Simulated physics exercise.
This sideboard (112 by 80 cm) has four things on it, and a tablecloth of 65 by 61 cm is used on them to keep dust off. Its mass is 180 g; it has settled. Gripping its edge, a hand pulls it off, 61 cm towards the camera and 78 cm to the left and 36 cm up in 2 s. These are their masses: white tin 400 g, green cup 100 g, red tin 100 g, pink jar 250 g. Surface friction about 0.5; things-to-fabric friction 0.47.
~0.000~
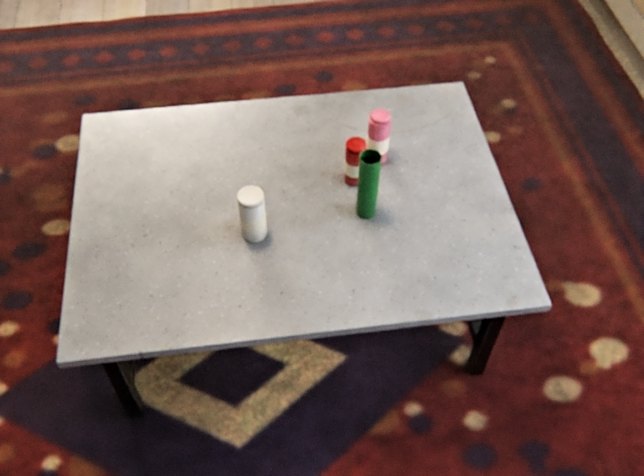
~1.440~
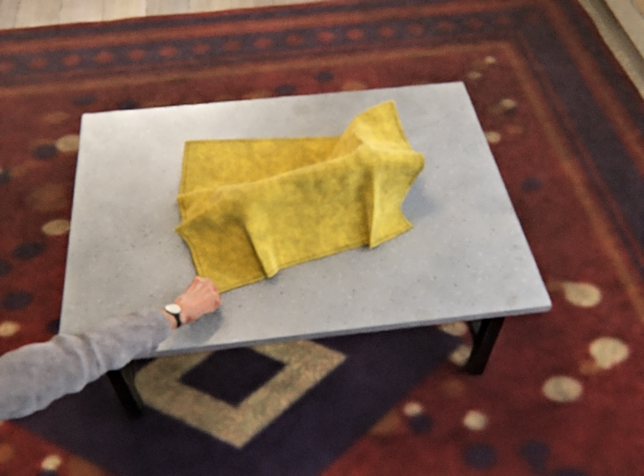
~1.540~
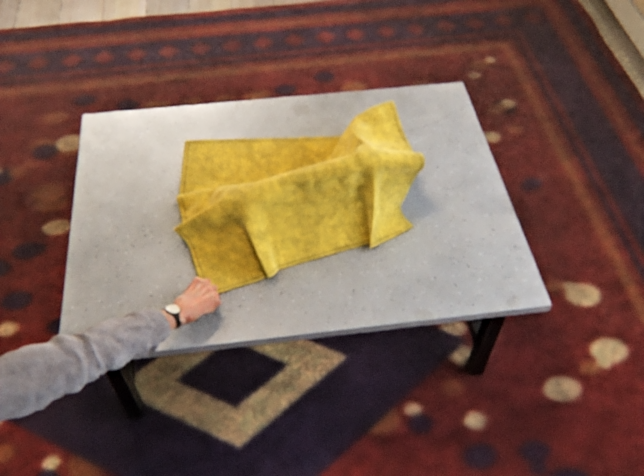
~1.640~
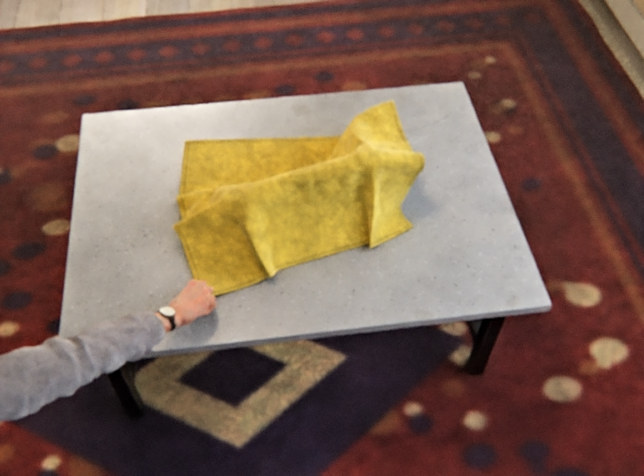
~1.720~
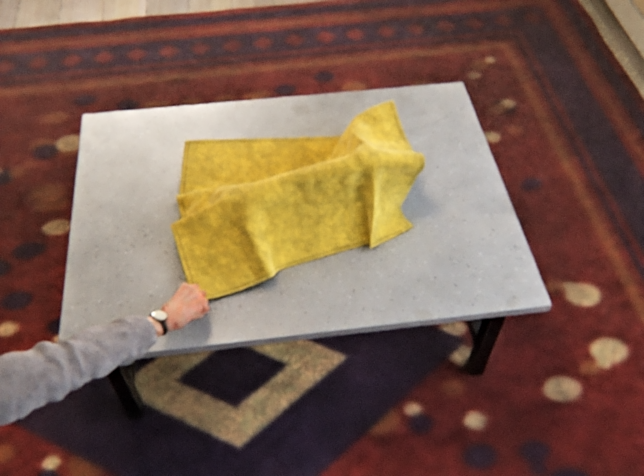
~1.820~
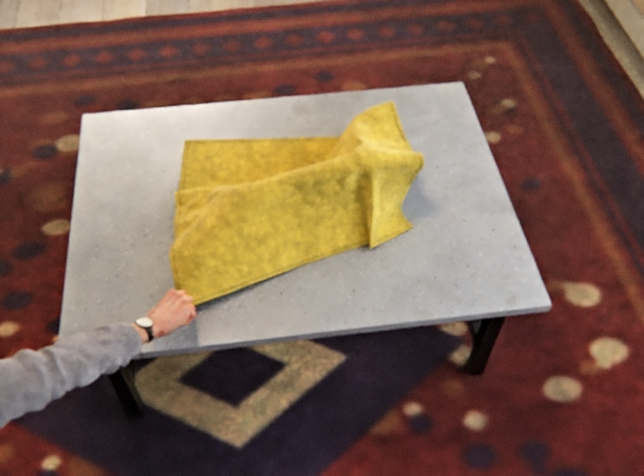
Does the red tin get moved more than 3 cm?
No.
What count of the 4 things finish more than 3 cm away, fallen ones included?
The count is 1.
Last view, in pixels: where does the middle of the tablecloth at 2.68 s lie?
Roughly at (105, 323) in the last picture.
By 2.2 s, middle of the tablecloth at (208, 212); green cup 8 cm off its start.
By 2.7 s, middle of the tablecloth at (105, 323); green cup on its side, 17 cm off its start.
By 3.1 s, middle of the tablecloth at a place out of view; green cup on its side, 21 cm off its start at (311, 254).
By 3.5 s, middle of the tablecloth at a place out of view; green cup on its side, 25 cm off its start.
By 4.3 s, middle of the tablecloth at a place out of view; red tin 0 cm off its start at (356, 143), green cup on its side, 33 cm off its start at (302, 303).
